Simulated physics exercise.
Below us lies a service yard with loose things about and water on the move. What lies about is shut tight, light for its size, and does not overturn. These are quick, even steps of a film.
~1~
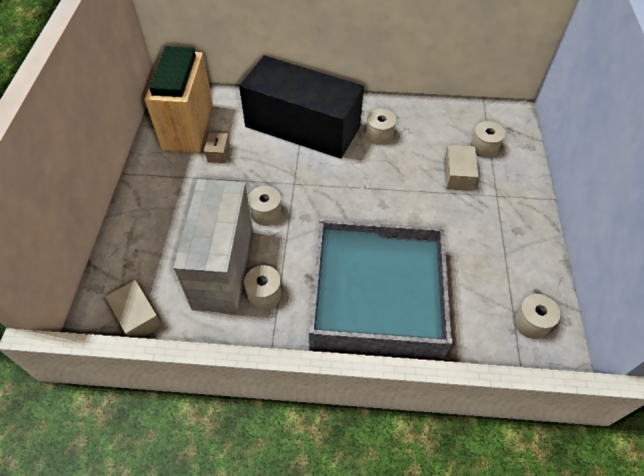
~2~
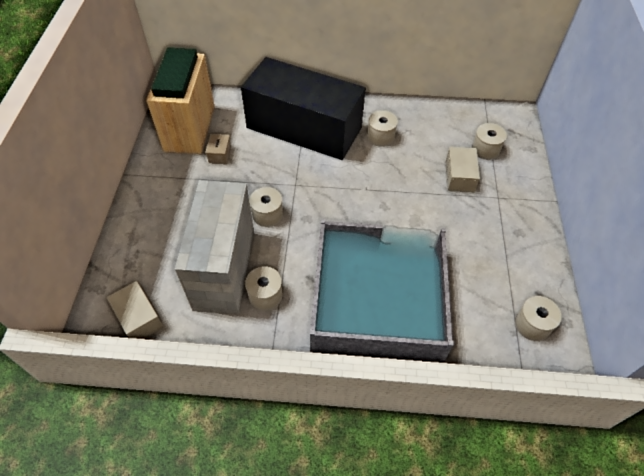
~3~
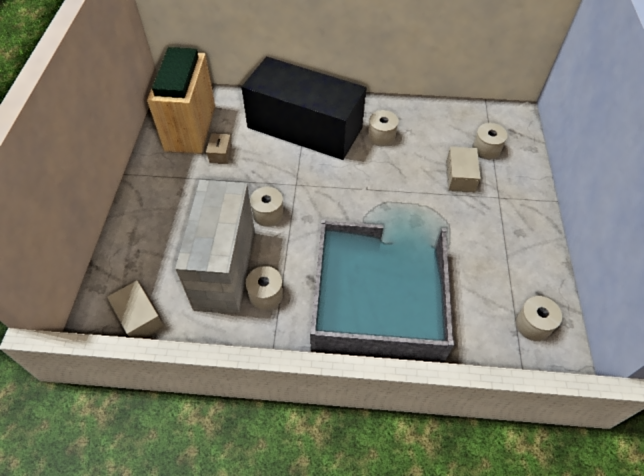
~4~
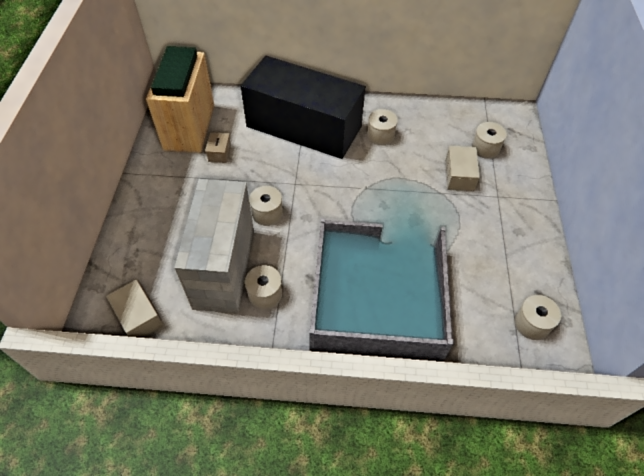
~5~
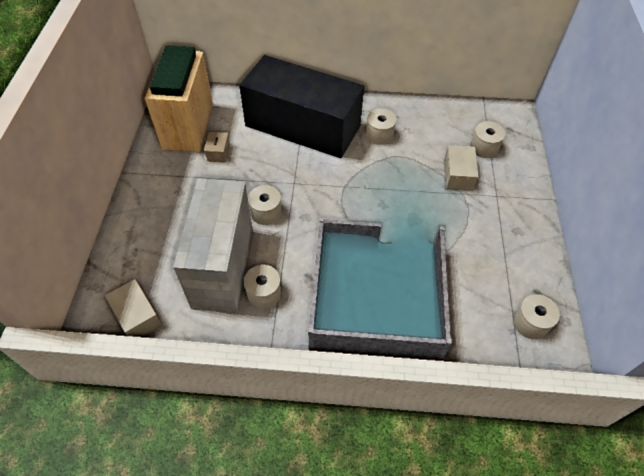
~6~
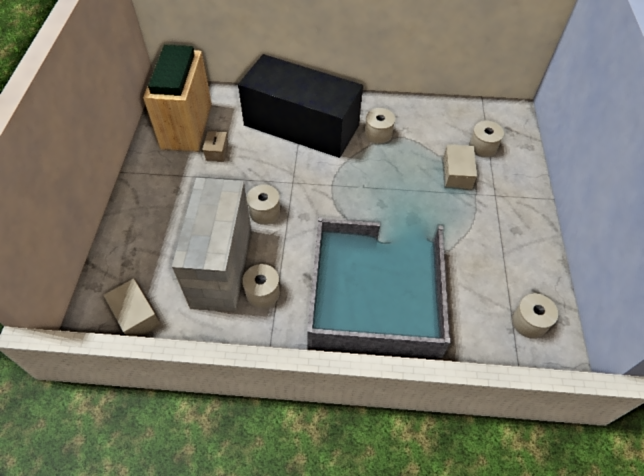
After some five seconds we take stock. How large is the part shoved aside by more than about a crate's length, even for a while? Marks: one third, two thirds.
That comes to from one to two thirds.
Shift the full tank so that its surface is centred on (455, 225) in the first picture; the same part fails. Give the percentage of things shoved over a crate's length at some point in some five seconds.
Close to 40 %.
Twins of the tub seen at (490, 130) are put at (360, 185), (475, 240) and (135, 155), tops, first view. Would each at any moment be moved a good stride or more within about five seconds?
One after the other: That far or more, no, not that far.
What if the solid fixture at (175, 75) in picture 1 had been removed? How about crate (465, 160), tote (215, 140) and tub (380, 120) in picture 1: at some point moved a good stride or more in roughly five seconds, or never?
In turn: Moved that far, pushed that far, shifted that much.
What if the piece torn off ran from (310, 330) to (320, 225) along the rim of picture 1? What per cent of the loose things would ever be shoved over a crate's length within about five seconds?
I make it 40 per cent.
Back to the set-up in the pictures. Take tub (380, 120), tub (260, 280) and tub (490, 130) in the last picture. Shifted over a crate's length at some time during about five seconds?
In turn: Moved that far, no, pushed that far.
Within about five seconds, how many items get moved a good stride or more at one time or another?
The number is 3.
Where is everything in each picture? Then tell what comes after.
A crate at (463, 161), on the bottom; a tub at (382, 119) rests on the ground; 0 of 8 have shifted, in the first picture.
A crate at (465, 162), on the bottom; a tub at (383, 120) rests on the ground; 0 of 8 have shifted, in the second picture.
A crate at (465, 162) rests on the ground; a tub at (384, 120), on the bottom; 0 of 8 have shifted, in the third picture.
A crate at (464, 161) rests on the ground; a tub at (383, 119), on the bottom; 0 of 8 have shifted, in the fourth picture.
A crate at (463, 161), on the bottom; a tub at (382, 119), on the bottom; 0 of 8 have shifted, in the fifth picture.
A crate at (462, 160) rests on the ground; a tub at (381, 118), on the bottom; 0 of 8 have shifted, in the sixth picture.
A moment on, 0 of 8 are well off their spots; 0 afloat.
Next, 3 of 8 are well off their spots; 2 afloat.
Later, 3 of 8 are well off their spots; 3 afloat.
In the end, 3 of 8 are well off their spots, and 3 have been at some point; 3 afloat.
